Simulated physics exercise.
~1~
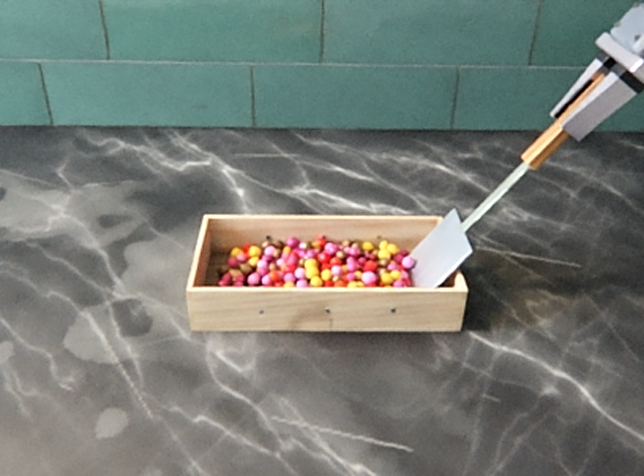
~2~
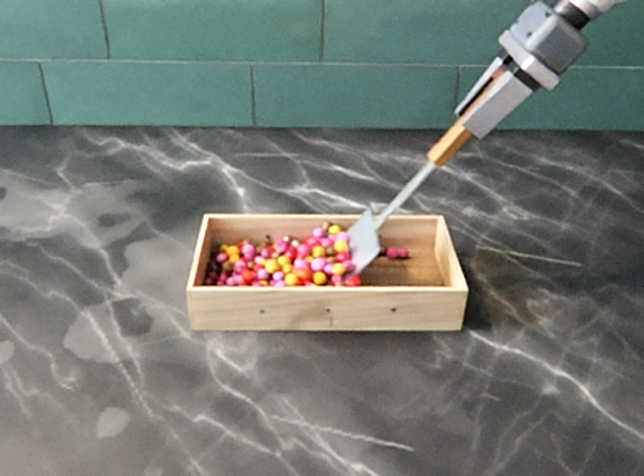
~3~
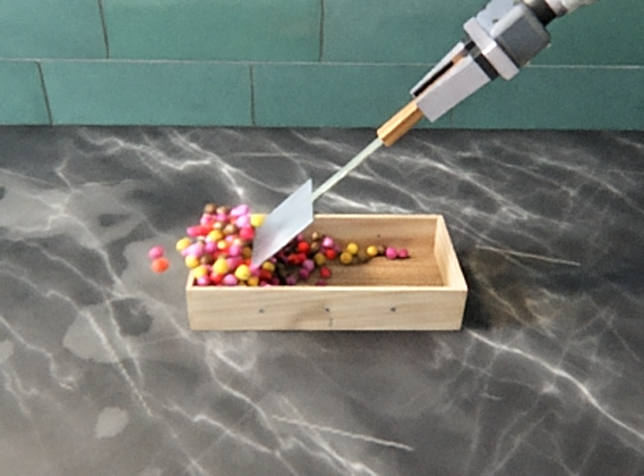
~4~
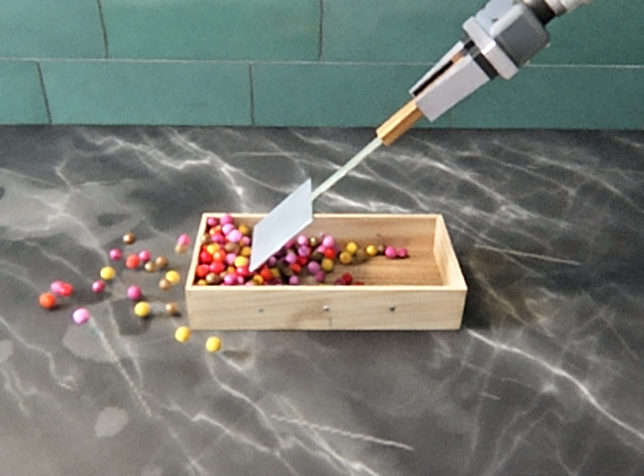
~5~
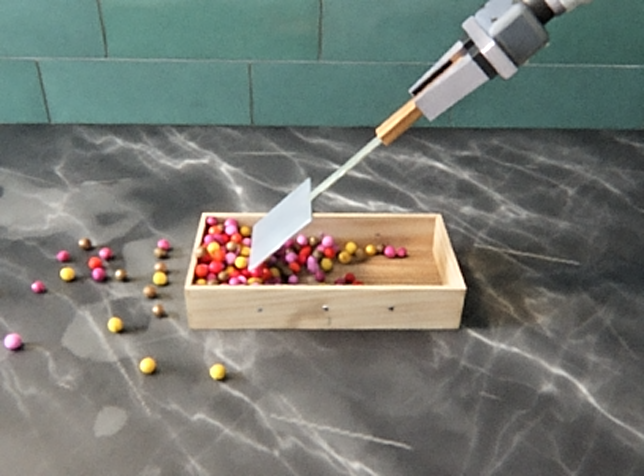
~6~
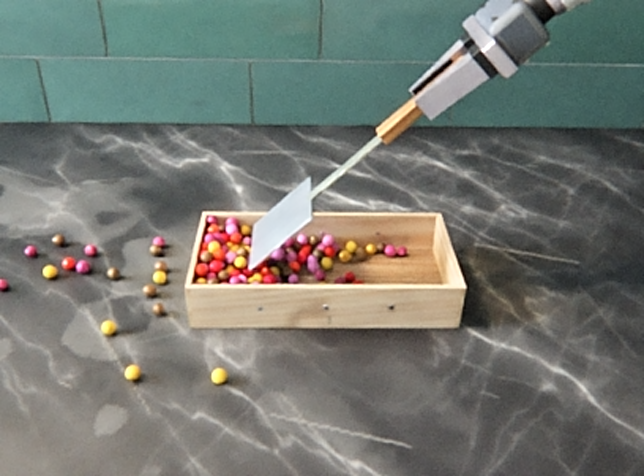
A robotic arm holding a flat turner pushed a heap of colorful round sweets leftward along a wooden trough, lifting slightly as it stopped, and some spilled over the left end and rolled across the dark marbled counter while most stayed inside.
